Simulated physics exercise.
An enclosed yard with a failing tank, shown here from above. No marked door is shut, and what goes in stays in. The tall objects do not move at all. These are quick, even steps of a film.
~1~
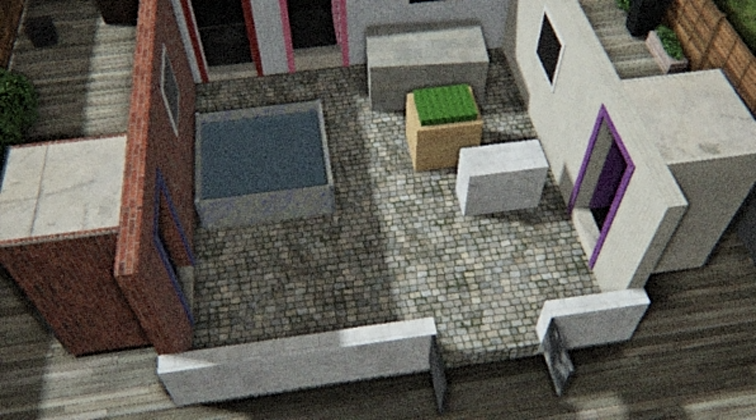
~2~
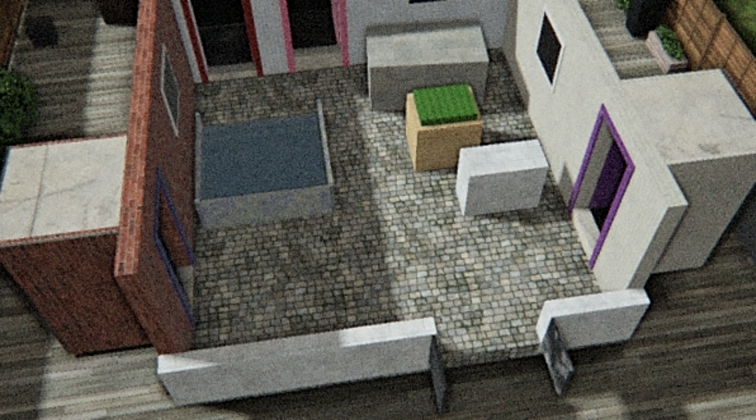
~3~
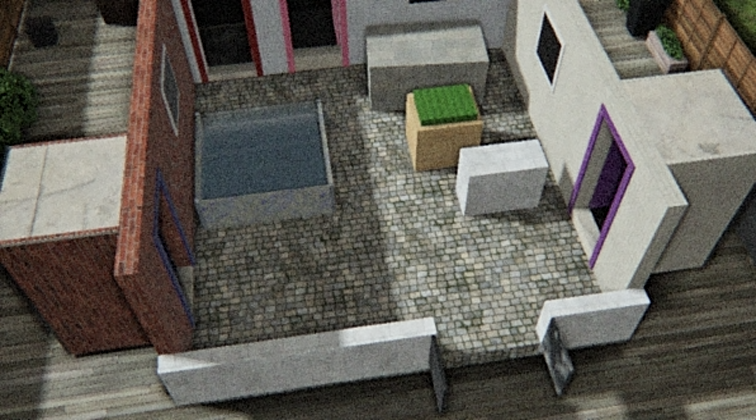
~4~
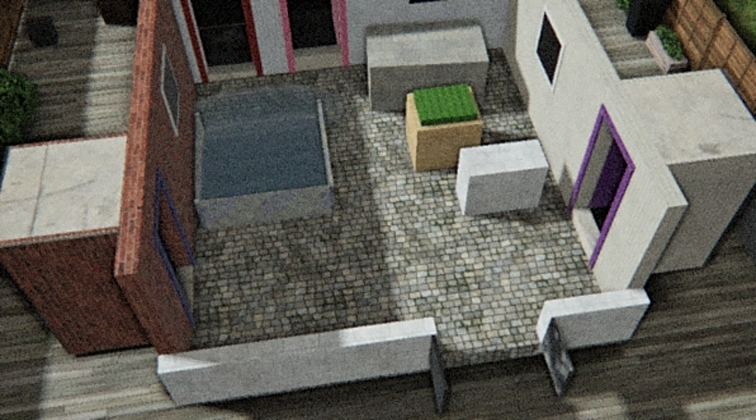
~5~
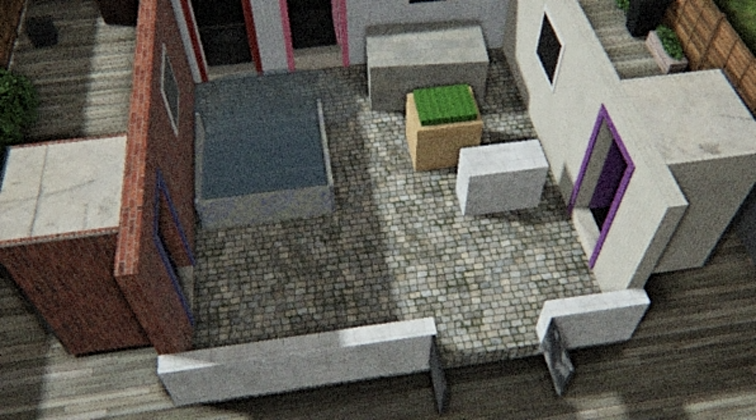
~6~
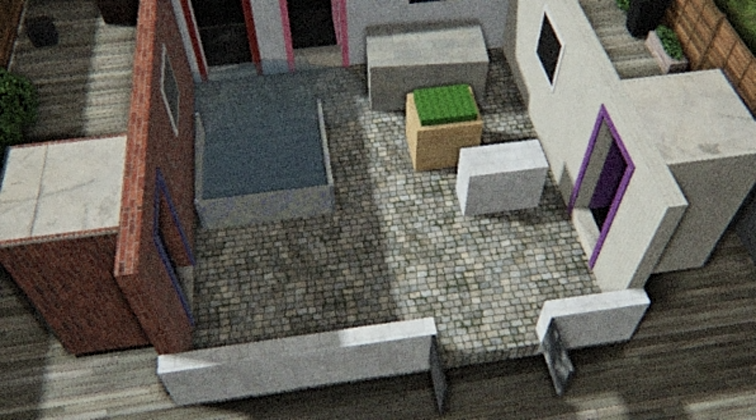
The video shows a walled, cobbled yard from above, with a rectangular tank of dark water beside a brick wall. Water pours out on the tank's far side and spreads over the paving behind it, while the surrounding blocks stay still.
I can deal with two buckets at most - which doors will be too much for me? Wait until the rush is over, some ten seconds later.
Here is how it goes: The purple door will be manageable; the blue door will be manageable; the pink door will be manageable; the red door will be too much.
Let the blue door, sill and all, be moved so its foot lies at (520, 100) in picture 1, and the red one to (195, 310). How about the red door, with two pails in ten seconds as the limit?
Here the red door stays short.
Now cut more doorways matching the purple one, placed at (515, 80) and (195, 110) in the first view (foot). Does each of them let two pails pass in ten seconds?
The first stays short of it, the second crosses the line.
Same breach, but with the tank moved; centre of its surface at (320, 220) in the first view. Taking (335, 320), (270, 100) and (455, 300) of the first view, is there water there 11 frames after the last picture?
Log: No flood; flood; no flood.
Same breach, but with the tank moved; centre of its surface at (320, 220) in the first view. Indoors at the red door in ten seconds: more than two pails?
One by one: Red lets more in.
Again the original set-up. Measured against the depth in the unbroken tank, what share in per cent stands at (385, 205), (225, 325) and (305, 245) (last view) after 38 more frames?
Going place by place: 6 %, 2 % and 0 %.
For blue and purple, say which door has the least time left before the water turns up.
Result: The one in blue is first.
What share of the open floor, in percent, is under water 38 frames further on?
I'd say 75 per cent.
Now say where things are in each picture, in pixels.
The first frame shows still water in the tank at (262, 152).
In the second frame, water pours out on the tank's far side and has run to a hidden place.
In the third frame, the front is at a hidden place, out from the gap on the tank's far side.
In the fourth frame, water pours out on the tank's far side and has run to (196, 107).
In the fifth frame, water pours out on the tank's far side and has run to (199, 85).
In the sixth frame, water pours out on the tank's far side and has run to (337, 68).
A moment on, water covers 15 % of the floor; the purple door not reached, the blue door not reached, the pink door wet at the sill, nothing in, the red door far over two buckets in.
Next, water covers 20 % of the floor; the purple door not reached, the blue door not reached, the pink door wet at the sill, nothing in, the red door far over two buckets in.
Then, water covers 40 % of the floor; the purple door not reached, the blue door wet at the sill, nothing in, the pink door wet at the sill, nothing in, the red door far over two buckets in.
Later, water covers 75 % of the floor; the purple door wet at the sill, nothing in, the blue door wet at the sill, nothing in, the pink door wet at the sill, nothing in, the red door far over two buckets in.
In the end, water covers 85 % of the floor; the purple door wet at the sill, nothing in, the blue door under two buckets in, the pink door wet at the sill, nothing in, the red door far over two buckets in.
